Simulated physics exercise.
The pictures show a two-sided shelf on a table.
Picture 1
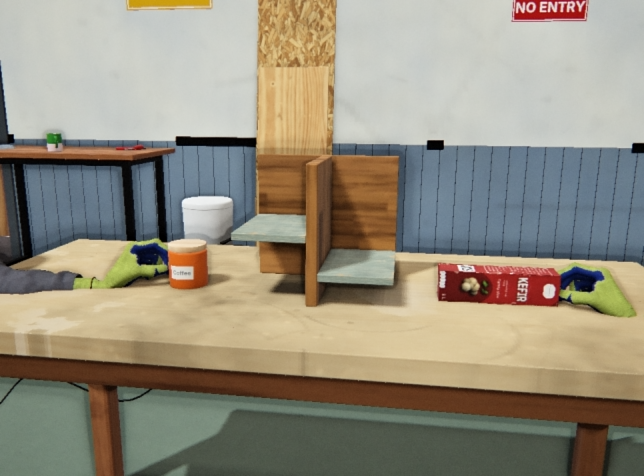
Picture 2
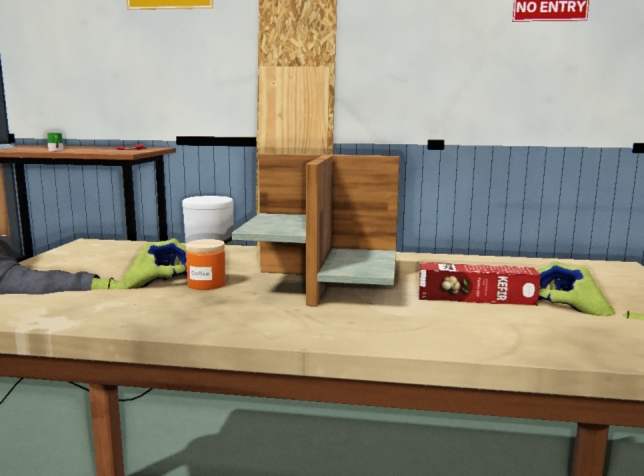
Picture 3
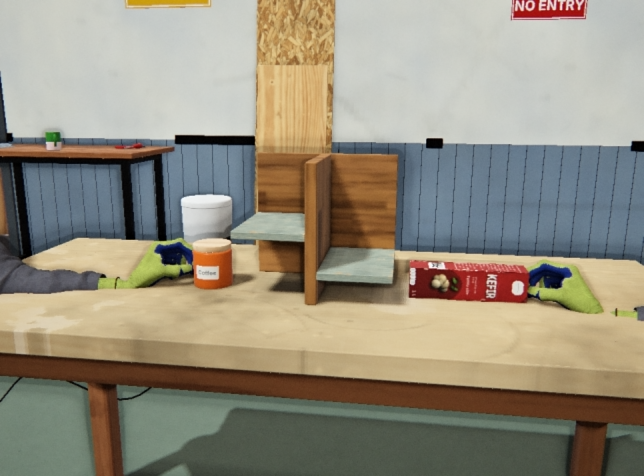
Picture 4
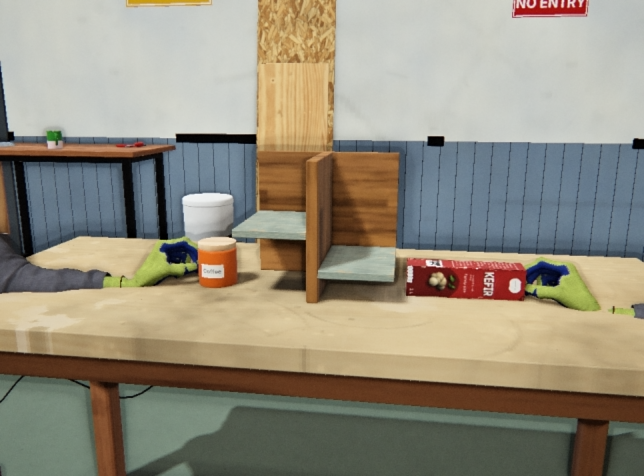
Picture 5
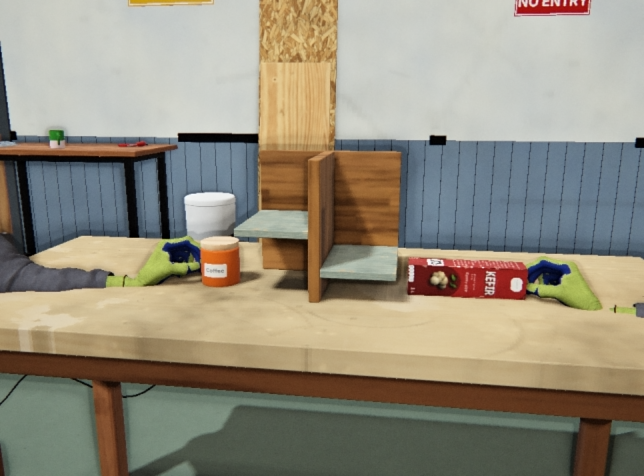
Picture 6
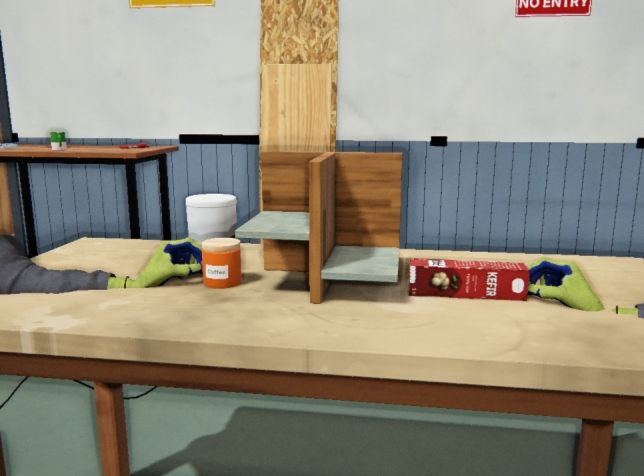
On a wooden table, two gloved hands sliding an orange jar and a red carton inward toward a two-sided shelf, then barely moving.
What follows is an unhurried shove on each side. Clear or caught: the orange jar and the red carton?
Outcome: The orange jar goes under, the red carton stops at the shelf.
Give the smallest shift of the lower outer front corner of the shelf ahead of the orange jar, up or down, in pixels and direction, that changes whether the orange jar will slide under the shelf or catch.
Roughly 16 pixels down.
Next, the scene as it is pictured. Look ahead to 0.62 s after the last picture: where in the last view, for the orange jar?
Its middle is close to (267, 265).
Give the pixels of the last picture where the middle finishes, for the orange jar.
At about (271, 265).
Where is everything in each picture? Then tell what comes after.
The first frame shows hands sliding the things forward; orange jar (188, 264); red carton (496, 285); shelf (320, 226).
The second frame shows hands sliding the things forward; red carton (477, 283); shelf (321, 226).
The third frame shows hands sliding the things forward; orange jar (213, 264); shelf (319, 224).
The fourth frame shows hands sliding the things forward; red carton (464, 279); shelf (321, 223).
The fifth frame shows hands sliding the things forward; orange jar (221, 261); shelf (323, 222).
The sixth frame shows hands sliding the things forward; orange jar (222, 263); red carton (467, 279); shelf (324, 223).
Then, 0.30 s later than the last frame, orange jar sliding up to the opening near (236, 263); red carton stopped at the opening near (455, 279).
Then, 0.62 s later than the last frame, orange jar all the way in near (267, 265); red carton sliding up to the opening near (455, 279).
Then, 1.92 s later than the last frame, orange jar all the way in near (271, 265); red carton sliding up to the opening near (455, 279).
When it is over, the orange jar slides in, near (271, 265); the red carton catches on the edge, near (455, 279).
